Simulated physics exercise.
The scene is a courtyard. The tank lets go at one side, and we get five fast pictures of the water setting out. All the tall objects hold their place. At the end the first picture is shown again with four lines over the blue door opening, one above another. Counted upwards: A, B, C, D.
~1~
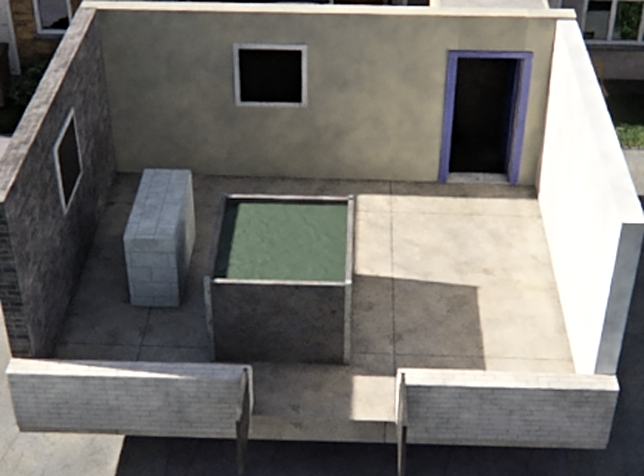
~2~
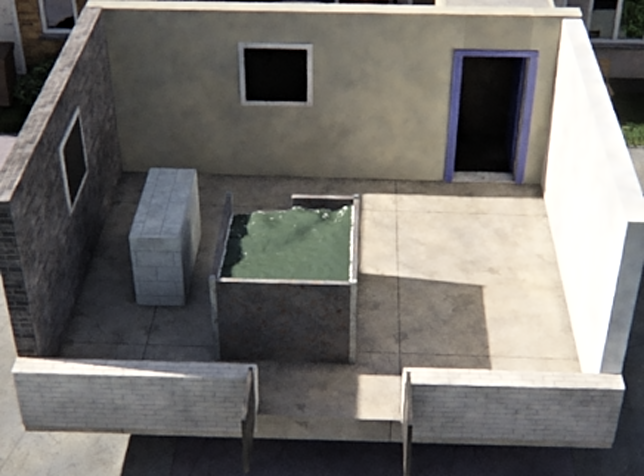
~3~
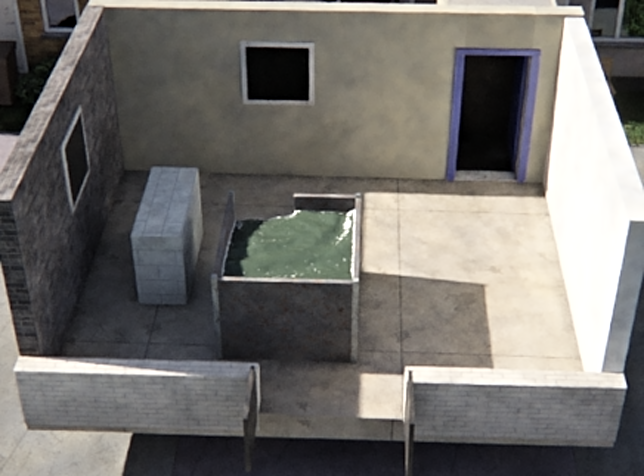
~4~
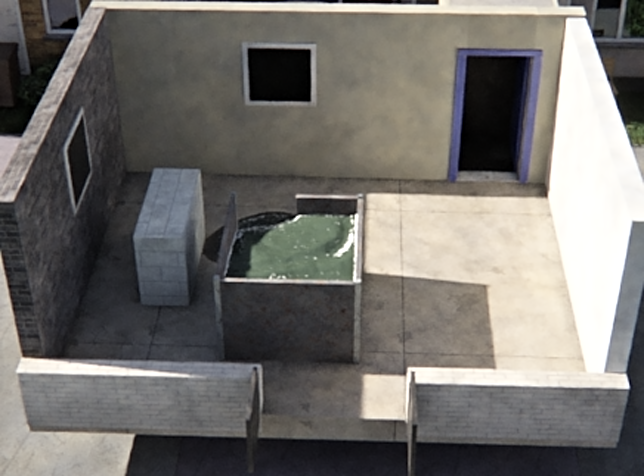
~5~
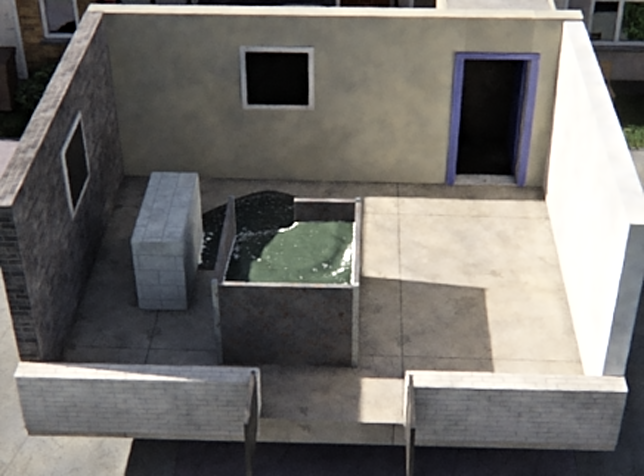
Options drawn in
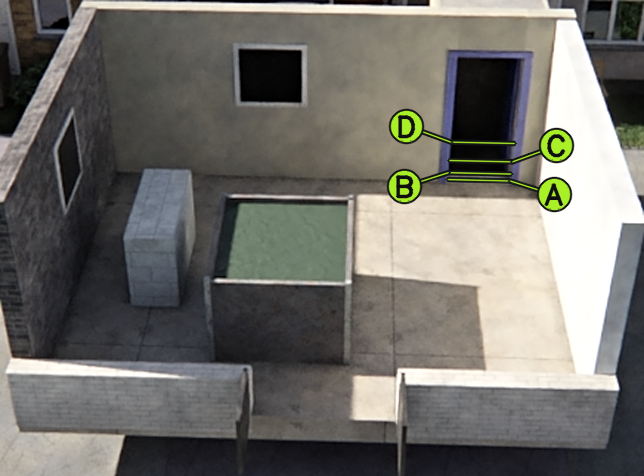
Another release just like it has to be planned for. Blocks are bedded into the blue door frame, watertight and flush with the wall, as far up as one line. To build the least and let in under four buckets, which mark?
The limit is B.
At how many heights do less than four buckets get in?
Three of them.
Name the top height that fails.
It is A.
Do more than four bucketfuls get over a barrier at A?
Yes, that goes wrong.
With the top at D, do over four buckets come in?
No.
In lime, A at (479, 180); B at (479, 173); C at (480, 161); D at (482, 142); from the bottom up A, B, C, D.
If A is chosen, about 14 bucketfuls get in.
If B is chosen, a splash gets over, under a bucket.
If C is chosen, nothing gets over.
If D is chosen, nothing gets over.
